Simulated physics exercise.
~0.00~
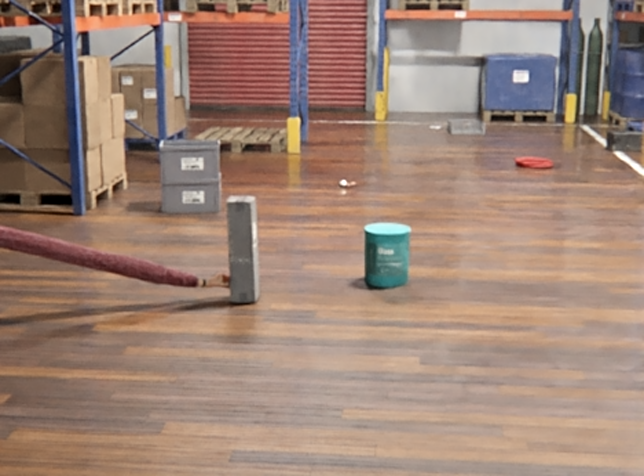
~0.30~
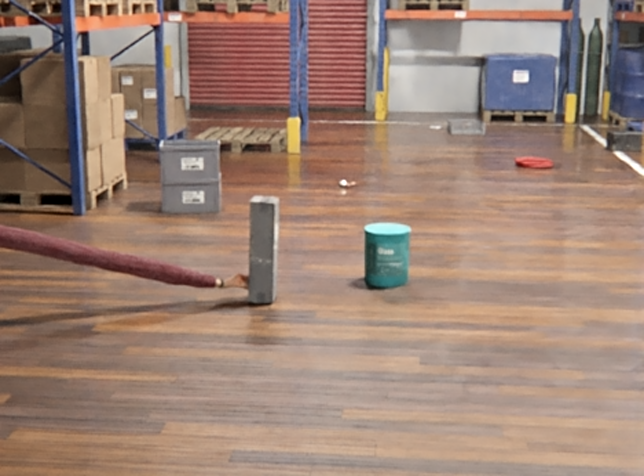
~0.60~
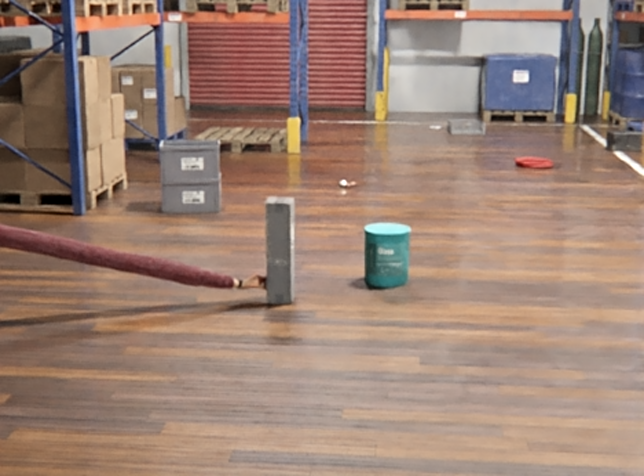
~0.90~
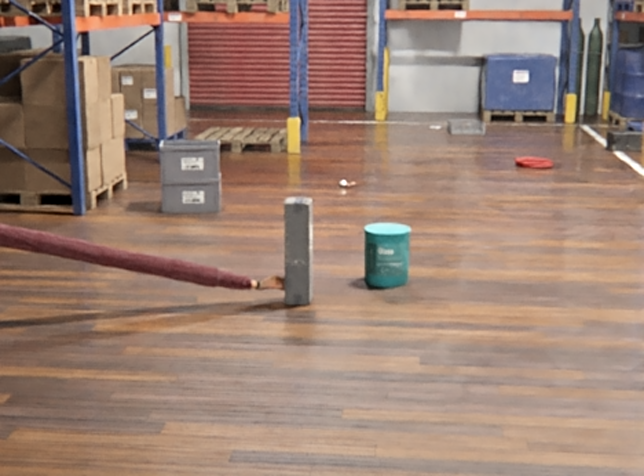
An arm in a dark red sleeve reaches in from the left, low over the wooden plank floor of a warehouse, seen from a still, slightly raised view. Its fingertips rest against the lower part of a tall, narrow grey box standing upright, with a turquoise pail to its right. Behind are blue and orange racks, stacked cartons, grey bins and a red shutter. The hand pushes the box gently to the right, and it slides along without tipping. It ends upright, closer to the pail, which stays untouched, with the hand still beside the box.
